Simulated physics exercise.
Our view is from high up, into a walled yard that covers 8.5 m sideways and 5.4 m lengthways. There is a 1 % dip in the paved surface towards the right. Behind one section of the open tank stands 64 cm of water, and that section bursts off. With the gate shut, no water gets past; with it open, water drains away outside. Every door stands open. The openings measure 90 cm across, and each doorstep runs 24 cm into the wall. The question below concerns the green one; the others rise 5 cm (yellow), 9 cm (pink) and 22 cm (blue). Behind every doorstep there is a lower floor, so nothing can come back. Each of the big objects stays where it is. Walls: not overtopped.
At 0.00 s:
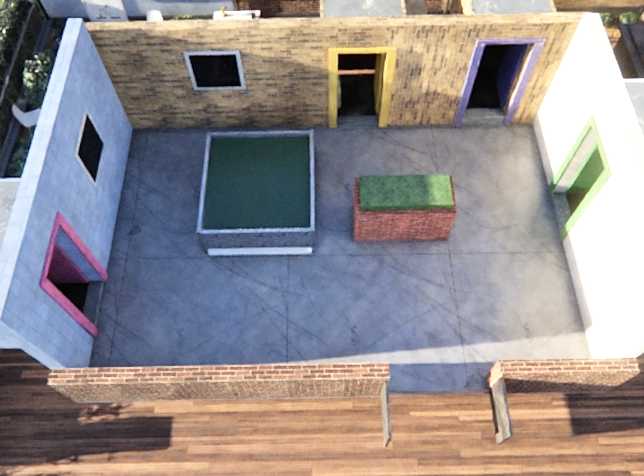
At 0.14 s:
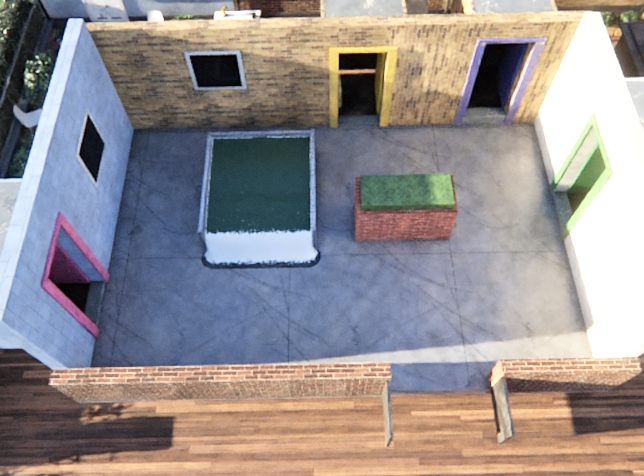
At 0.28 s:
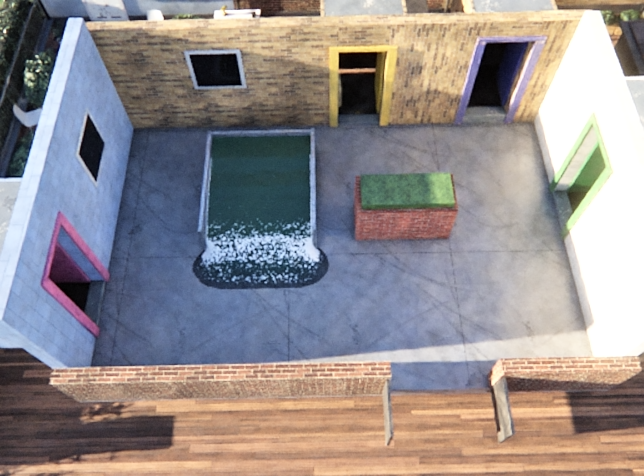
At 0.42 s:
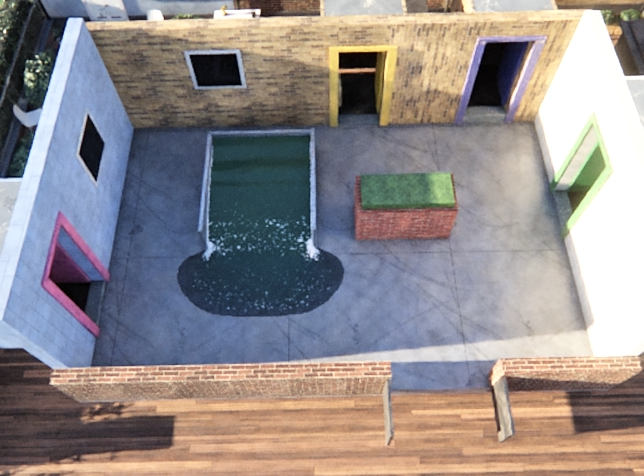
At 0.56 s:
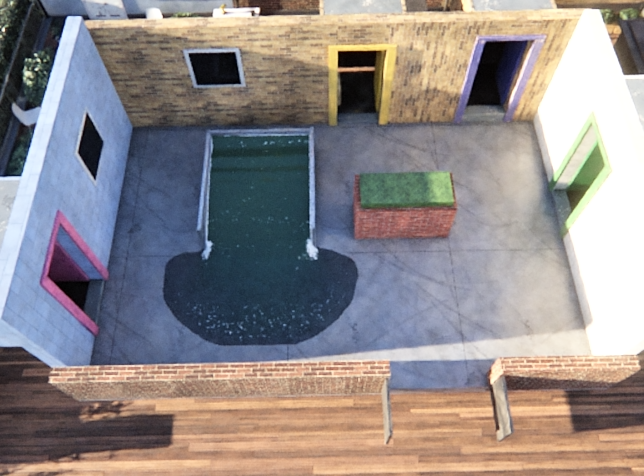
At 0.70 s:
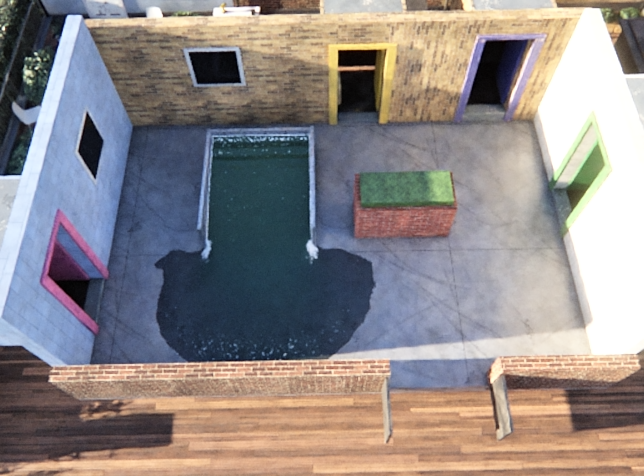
Dark green water bursts from the tank's near side and spreads across the grey paving.
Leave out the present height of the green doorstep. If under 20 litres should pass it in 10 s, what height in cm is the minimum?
The minimum is around 5.5 cm.
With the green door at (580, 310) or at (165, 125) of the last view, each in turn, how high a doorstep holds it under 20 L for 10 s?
In turn: About 13.0 cm, about 10.5 cm.
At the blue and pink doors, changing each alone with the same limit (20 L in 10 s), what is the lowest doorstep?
Some 7.0 cm for blue, some 12.0 cm for pink.
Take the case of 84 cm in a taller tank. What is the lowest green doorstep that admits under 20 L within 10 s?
I'd say close to 8.0 cm.
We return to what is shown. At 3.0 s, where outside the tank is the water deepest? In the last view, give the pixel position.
(88, 379).
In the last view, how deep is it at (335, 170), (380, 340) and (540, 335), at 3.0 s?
Roughly 0, 15 and 4 cm, in turn.
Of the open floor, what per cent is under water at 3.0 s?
The wet part is about 45 per cent.
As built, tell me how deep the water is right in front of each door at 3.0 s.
At the yellow door the depth is 0 cm, at pink 16 cm, at blue 0 cm and at green 0 cm.
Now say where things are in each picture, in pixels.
The first picture shows the open tank at (258, 182) is whole and still, 64 cm deep; the green door at (575, 185) is dry.
In the second picture, the gap is at (260, 242), the front 0.3 m out at (211, 264); the back of the open tank holds 64 cm.
In the third picture, the gap is at (260, 243), the front 0.7 m out at (216, 283); the back of the open tank holds 64 cm.
In the fourth picture, water pours out at (260, 243) and has run 1.3 m, to (224, 311); about 10 cm deep outside, 64 cm at the back.
In the fifth picture, the gap is at (260, 242), the front 1.8 m out at (221, 339); the back of the open tank holds 60 cm.
In the sixth picture, water pours out at (260, 242) and has run 2.5 m, to a hidden place; about 6 cm deep outside, 54 cm at the back; 4.1 m in a straight line remain to the green door at (576, 181).
After 1.4 s water covers 25 % of the floor, deepest (40 cm) near (261, 375); it has not reached the green door.
After 3.0 s water covers 45 % of the floor, deepest (34 cm) near (88, 379); it has not reached the green door.
After 10.0 s water covers 95 % of the floor, deepest (13 cm) near (414, 200); 7 cm at the green door, 0 litres in over its 10 cm doorstep.
At the green door as built, the water arrived by 4.1 s and peaked near 10 cm at 6.6 s.
Run again over the same 10 s with other heights there, 27 litres in over 5 cm, 13 litres over 6.5 cm. The limit of 20 litres is kept from about 5.5 cm up.
